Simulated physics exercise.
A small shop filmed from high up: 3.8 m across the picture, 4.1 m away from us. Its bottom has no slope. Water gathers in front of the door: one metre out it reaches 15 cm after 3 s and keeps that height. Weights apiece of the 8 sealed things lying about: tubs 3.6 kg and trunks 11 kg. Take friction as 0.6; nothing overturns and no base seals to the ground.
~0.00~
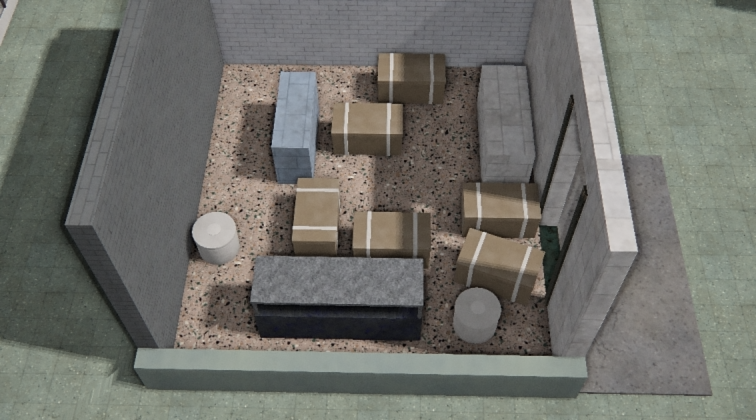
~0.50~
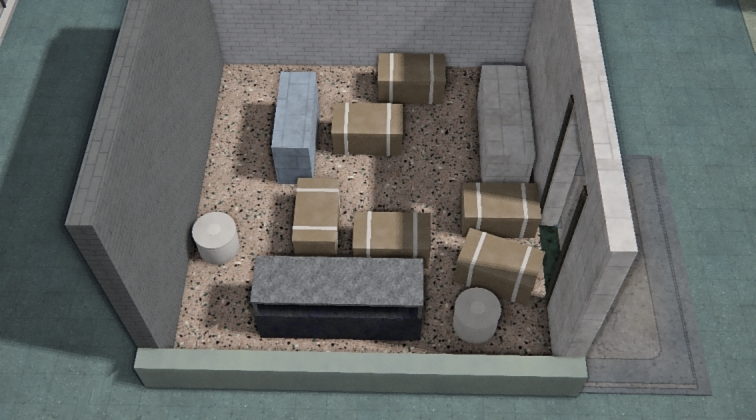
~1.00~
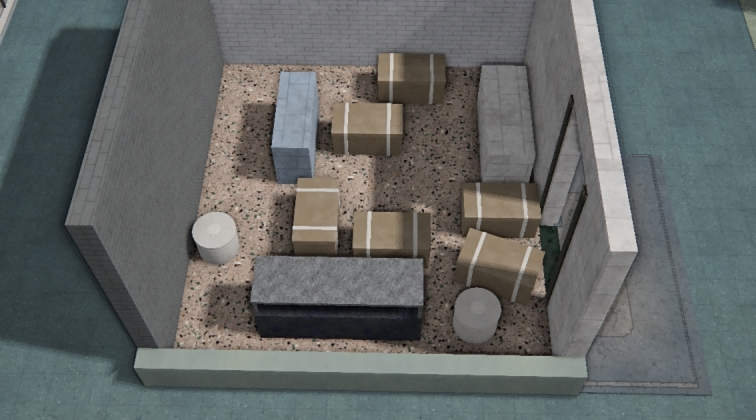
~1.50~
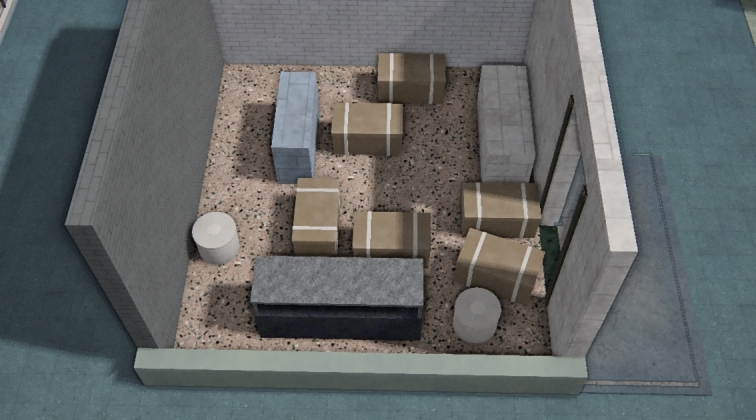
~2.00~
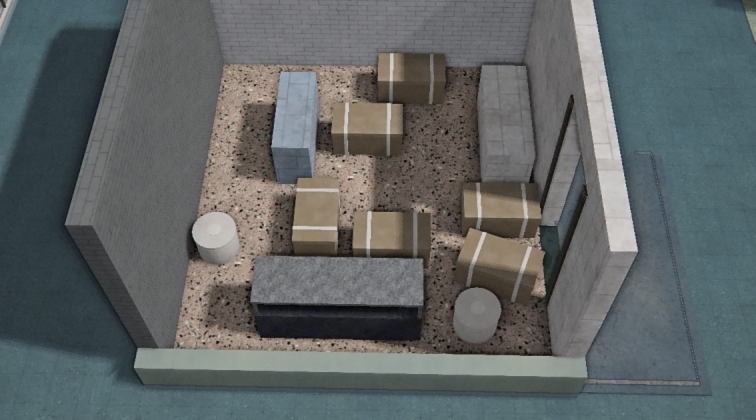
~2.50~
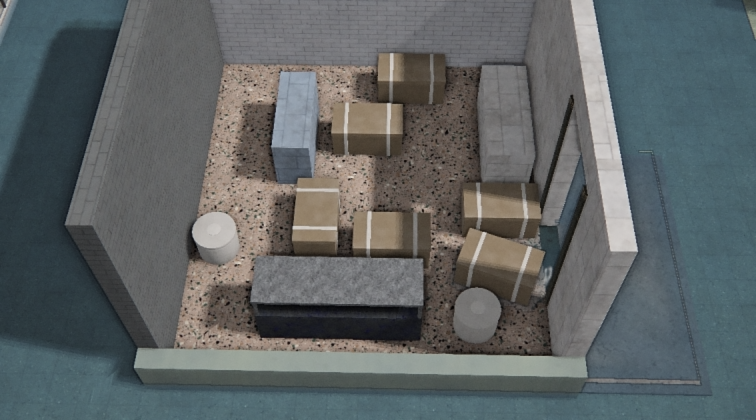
Small open-topped shop seen from above, water spreading over the ground outside the doorway while strapped brown boxes inside stay still.
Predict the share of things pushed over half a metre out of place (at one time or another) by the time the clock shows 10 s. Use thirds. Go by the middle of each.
It is from one to two thirds.
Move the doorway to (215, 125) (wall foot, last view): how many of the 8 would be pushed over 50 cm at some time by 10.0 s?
In that case 2 of them.
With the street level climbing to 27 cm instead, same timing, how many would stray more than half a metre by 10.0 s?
In that case 6 of them.
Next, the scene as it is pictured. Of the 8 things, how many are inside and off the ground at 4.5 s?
I count 2.
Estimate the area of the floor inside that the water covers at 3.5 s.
About 2.5 m2.
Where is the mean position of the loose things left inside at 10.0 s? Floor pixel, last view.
Around (375, 204).
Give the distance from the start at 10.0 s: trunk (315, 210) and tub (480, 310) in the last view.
In that order: 100 cm, 50 cm.
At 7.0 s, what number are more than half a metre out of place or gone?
I count 3.
After 3.5 s 0 of 8 are over 50 cm from their spots; 0 afloat.
After 4.5 s 1 of 8 are over 50 cm from their spots; 2 afloat.
After 7.0 s 3 of 8 are over 50 cm from their spots; 5 afloat.
After 10.0 s 3 of 8 are over 50 cm from their spots, and 3 have been at some point; 5 afloat.
